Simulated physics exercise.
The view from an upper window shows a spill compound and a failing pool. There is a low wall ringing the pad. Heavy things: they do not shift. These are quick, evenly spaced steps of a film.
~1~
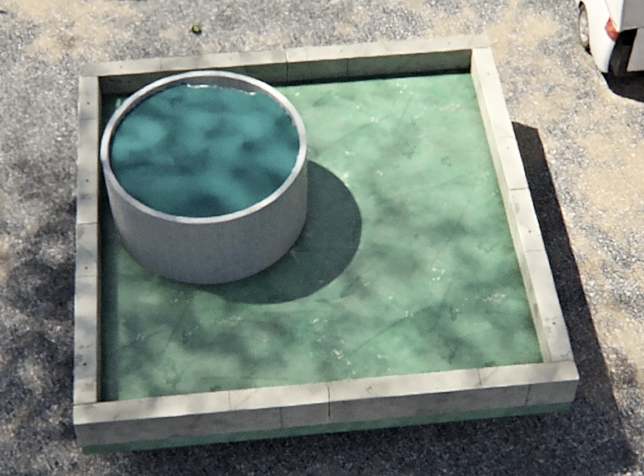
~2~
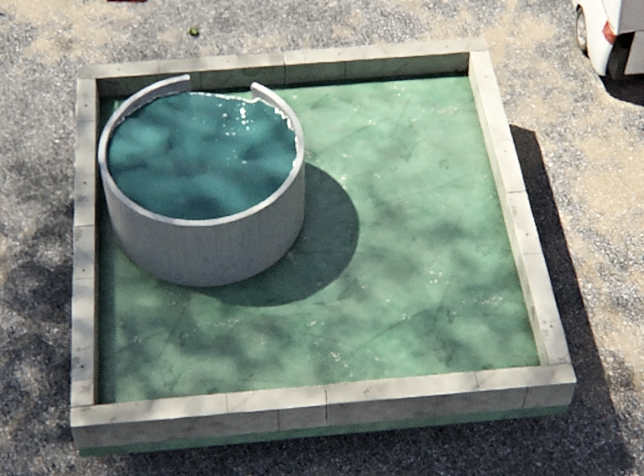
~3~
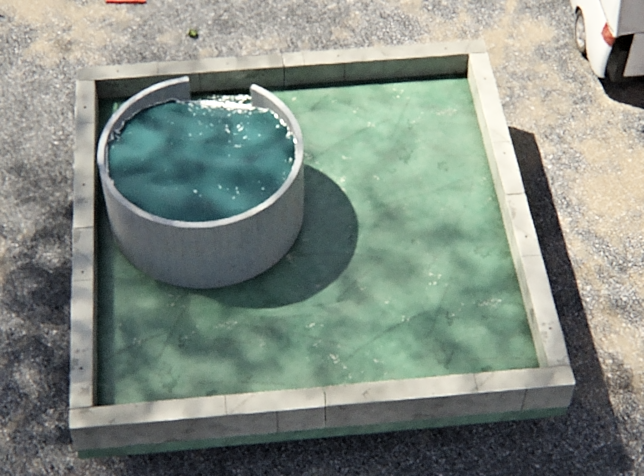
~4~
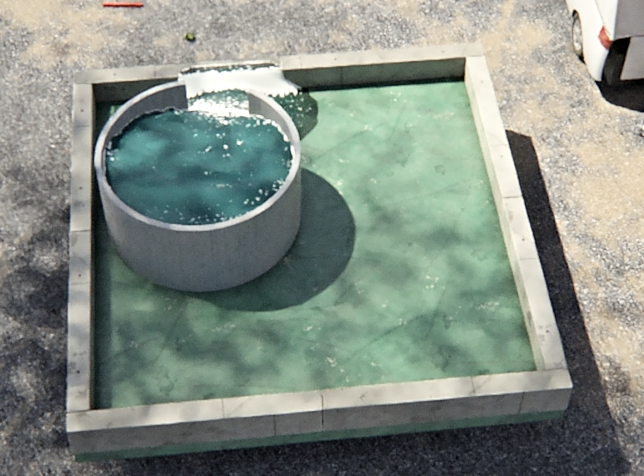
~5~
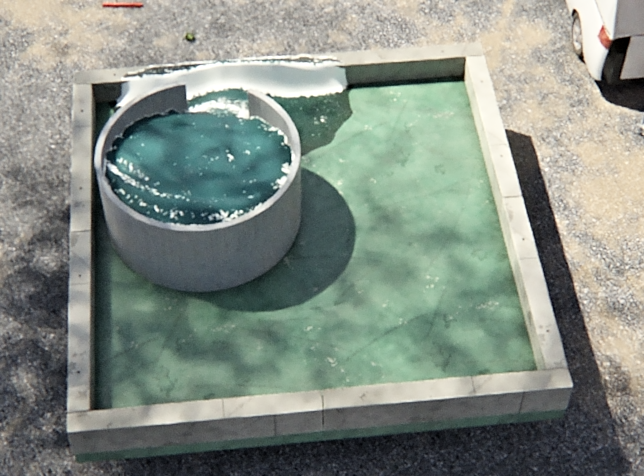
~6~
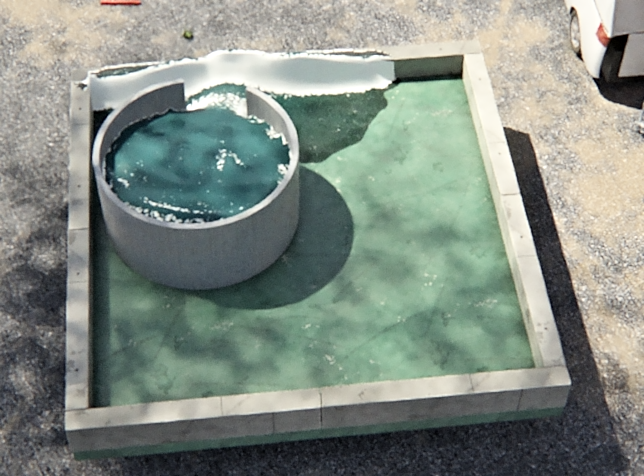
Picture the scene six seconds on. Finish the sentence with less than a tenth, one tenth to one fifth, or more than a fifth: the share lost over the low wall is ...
The share lost over the low wall is one tenth to one fifth.
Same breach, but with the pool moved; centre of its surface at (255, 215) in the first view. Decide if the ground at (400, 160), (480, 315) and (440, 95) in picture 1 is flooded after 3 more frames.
Gets wet, stays dry, gets wet.
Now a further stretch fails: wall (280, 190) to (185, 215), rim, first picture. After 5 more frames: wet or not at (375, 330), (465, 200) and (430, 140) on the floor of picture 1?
Soaked, spared, spared.
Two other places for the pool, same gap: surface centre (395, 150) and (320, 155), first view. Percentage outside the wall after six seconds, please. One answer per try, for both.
18%, then 14%.
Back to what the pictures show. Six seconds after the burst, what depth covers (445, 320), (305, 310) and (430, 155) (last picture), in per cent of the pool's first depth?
Respectively 8, 8 and 16 per cent.
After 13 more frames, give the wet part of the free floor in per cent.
Near 65 in a hundred.
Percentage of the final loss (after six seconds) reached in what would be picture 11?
I'd estimate close to 30 per cent.
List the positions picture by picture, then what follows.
In the first picture, still water in the pool at (205, 148).
In the second picture, the front is at a hidden place, out from the gap on the pool's far side.
In the third picture, water pours out on the pool's far side and has run to a hidden place.
In the fourth picture, the front is at (301, 90), out from the gap on the pool's far side.
In the fifth picture, water pours out on the pool's far side and has run to (347, 86).
In the sixth picture, the front is at (395, 81), out from the gap on the pool's far side.
A moment on, water covers 25 % of the floor; the low wall has let 1 % over.
Next, water covers 30 % of the floor; the low wall has let 5 % over.
Then, water covers 60 % of the floor; the low wall has let 13 % over.
Later, water covers 75 % of the floor; the low wall has let 15 % over.
In the end, water covers 80 % of the floor; the low wall has let 15 % over.
